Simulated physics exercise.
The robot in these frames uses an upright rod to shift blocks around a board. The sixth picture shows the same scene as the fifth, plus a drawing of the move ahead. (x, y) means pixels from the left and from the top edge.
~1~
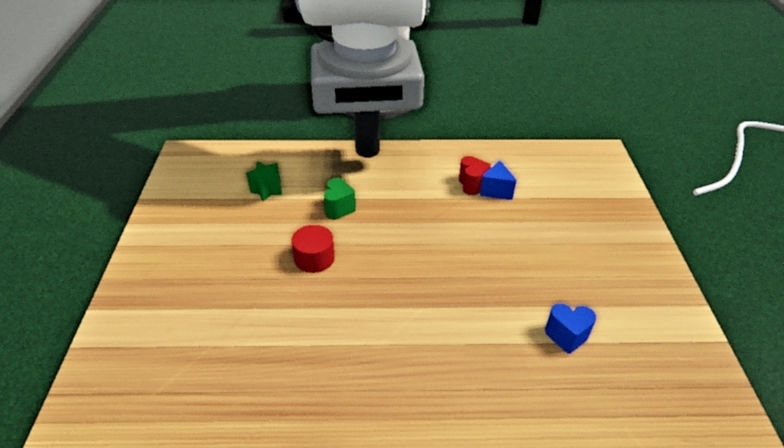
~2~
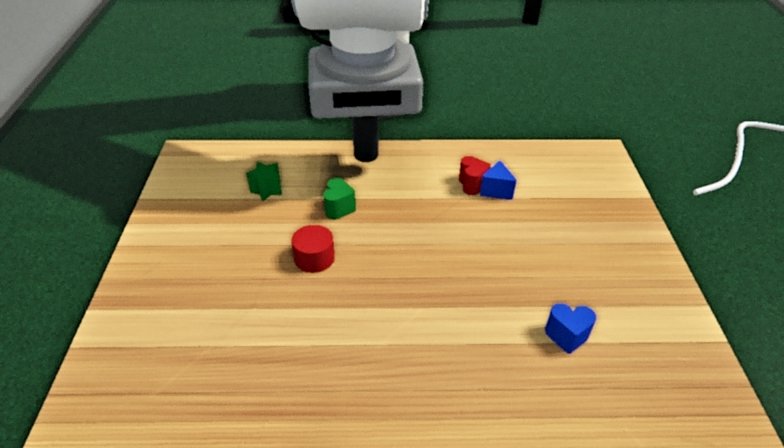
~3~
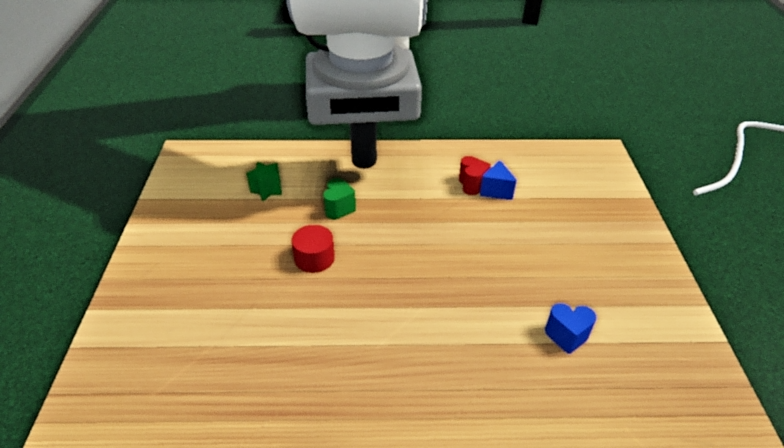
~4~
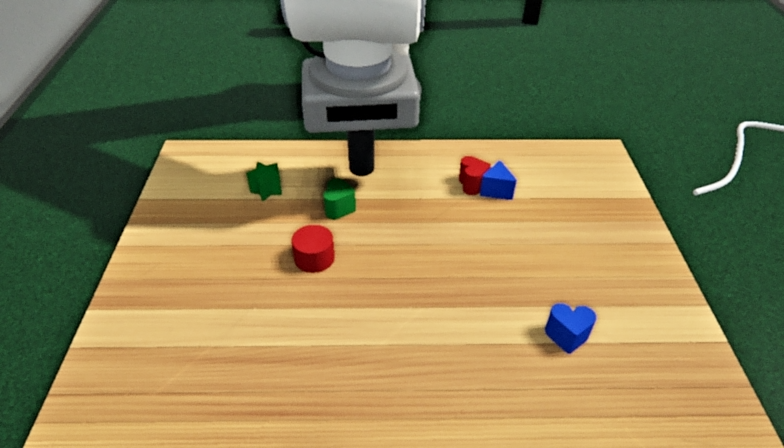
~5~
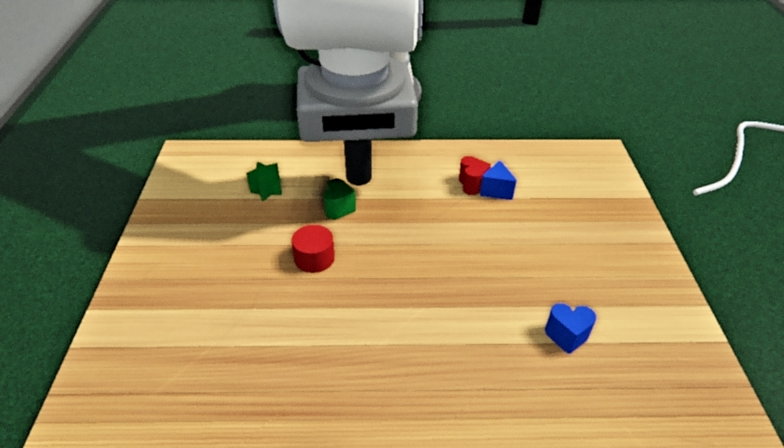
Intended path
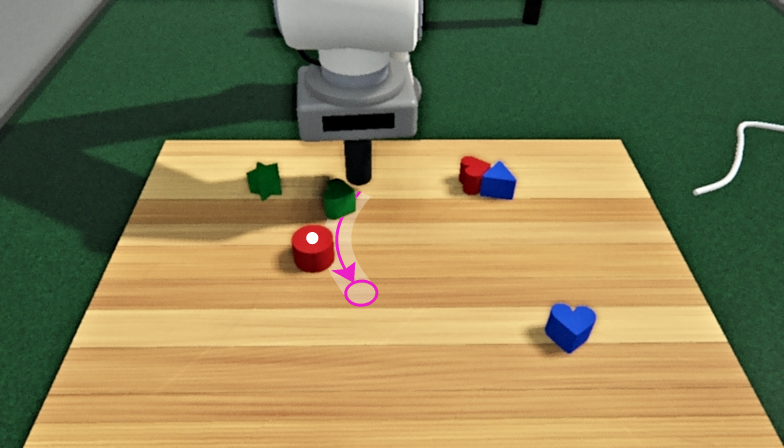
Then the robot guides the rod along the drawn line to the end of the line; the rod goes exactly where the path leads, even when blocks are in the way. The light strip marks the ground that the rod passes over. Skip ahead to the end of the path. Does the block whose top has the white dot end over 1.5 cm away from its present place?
That would be a yes.
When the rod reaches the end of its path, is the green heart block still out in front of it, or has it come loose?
Final position: To the side or behind.
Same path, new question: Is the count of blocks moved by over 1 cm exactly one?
No, that is not how it ends up.
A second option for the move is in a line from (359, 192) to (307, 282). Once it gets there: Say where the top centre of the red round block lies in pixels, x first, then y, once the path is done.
For the centre of its top, I'd go with (271, 279).
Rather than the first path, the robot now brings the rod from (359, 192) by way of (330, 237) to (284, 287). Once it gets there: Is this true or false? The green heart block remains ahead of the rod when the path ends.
False.
Drawn move, from (359, 192) over (340, 222) and (340, 257) to (361, 293); the dot is on the red round block.
What follows on the original path. One third of the way, rod (339, 208); green heart block (313, 210), turned 20° clockwise.
Two thirds of the way, rod (339, 243); red round block (305, 250); green heart block (307, 214), turned 35° clockwise.
At the end, rod (361, 279); red round block (305, 251); green heart block (307, 214), turned 35° clockwise.
